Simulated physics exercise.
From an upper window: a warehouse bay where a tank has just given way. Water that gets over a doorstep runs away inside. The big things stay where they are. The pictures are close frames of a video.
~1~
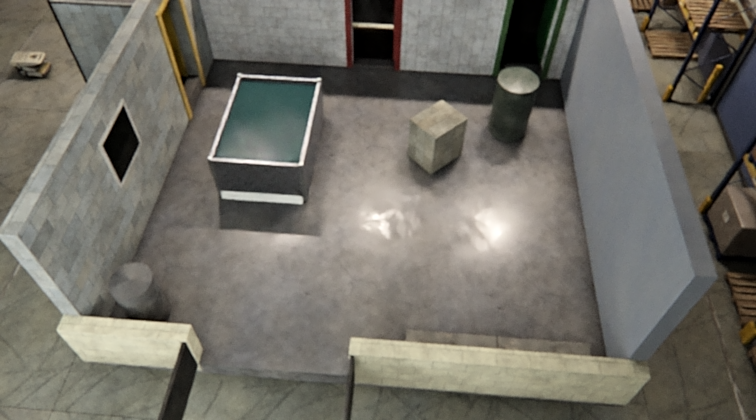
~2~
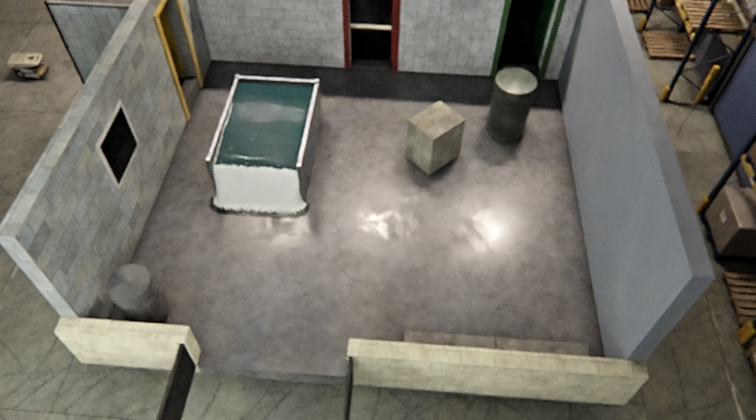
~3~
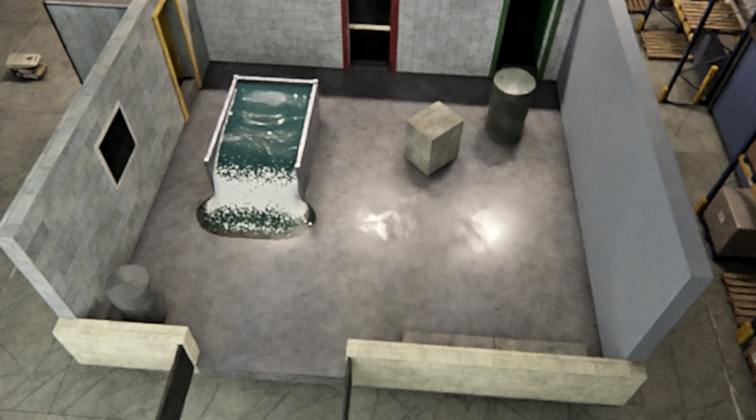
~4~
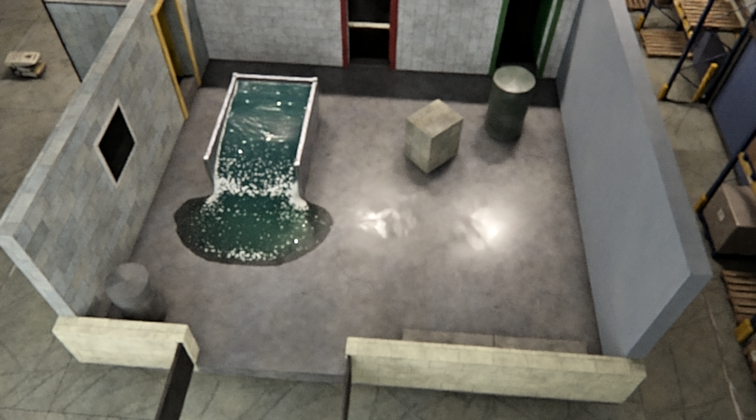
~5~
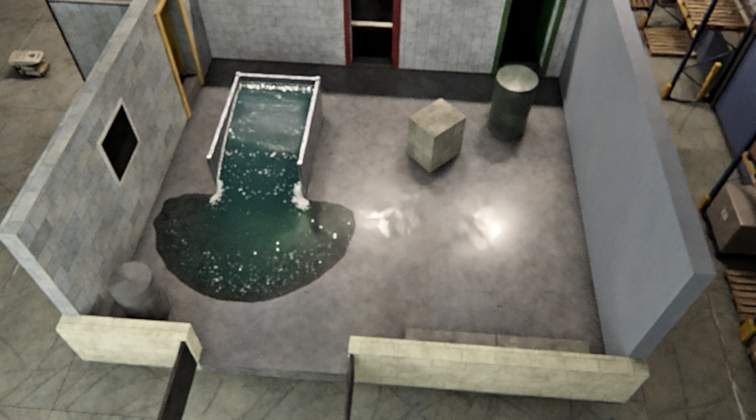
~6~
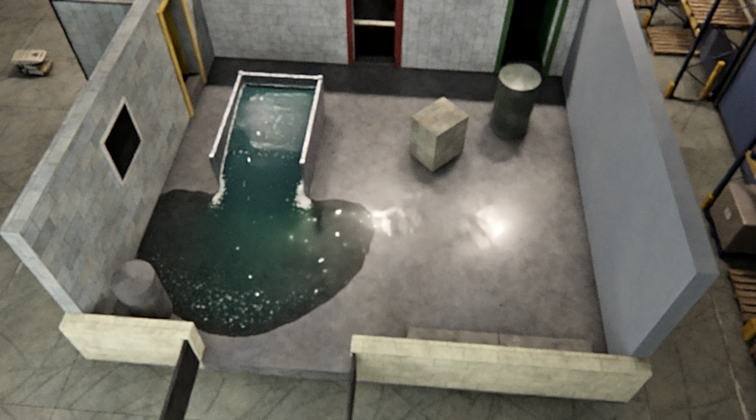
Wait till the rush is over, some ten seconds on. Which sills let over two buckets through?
In the end: The red door stays under that; the green door stays under that; the yellow door stays under that.
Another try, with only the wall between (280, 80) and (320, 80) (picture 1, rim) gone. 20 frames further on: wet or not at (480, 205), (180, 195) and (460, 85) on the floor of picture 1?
In that order: Free of water, covered, flooded.
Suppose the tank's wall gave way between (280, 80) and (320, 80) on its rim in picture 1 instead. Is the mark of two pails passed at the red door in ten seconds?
Then: Red goes over.
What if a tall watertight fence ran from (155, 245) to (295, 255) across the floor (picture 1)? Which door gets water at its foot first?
First comes the door marked yellow.
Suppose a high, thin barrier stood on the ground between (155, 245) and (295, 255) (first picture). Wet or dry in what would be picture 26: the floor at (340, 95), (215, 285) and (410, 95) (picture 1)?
As listed: Not flooded, wet, free of water.
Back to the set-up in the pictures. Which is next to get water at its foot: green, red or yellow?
The one in yellow.
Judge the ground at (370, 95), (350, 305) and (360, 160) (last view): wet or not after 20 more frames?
One after the other: No water, flooded, not flooded.
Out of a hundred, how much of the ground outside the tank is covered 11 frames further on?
Near 30 in a hundred.
A moment on, water covers 25 % of the floor; the red door not reached, the green door not reached, the yellow door not reached.
Next, water covers 30 % of the floor; the red door not reached, the green door not reached, the yellow door not reached.
Then, water covers 35 % of the floor; the red door not reached, the green door not reached, the yellow door not reached.
Later, water covers 55 % of the floor; the red door not reached, the green door not reached, the yellow door wet at the sill, nothing in.
In the end, water covers 75 % of the floor; the red door wet at the sill, nothing in, the green door wet at the sill, nothing in, the yellow door wet at the sill, nothing in.
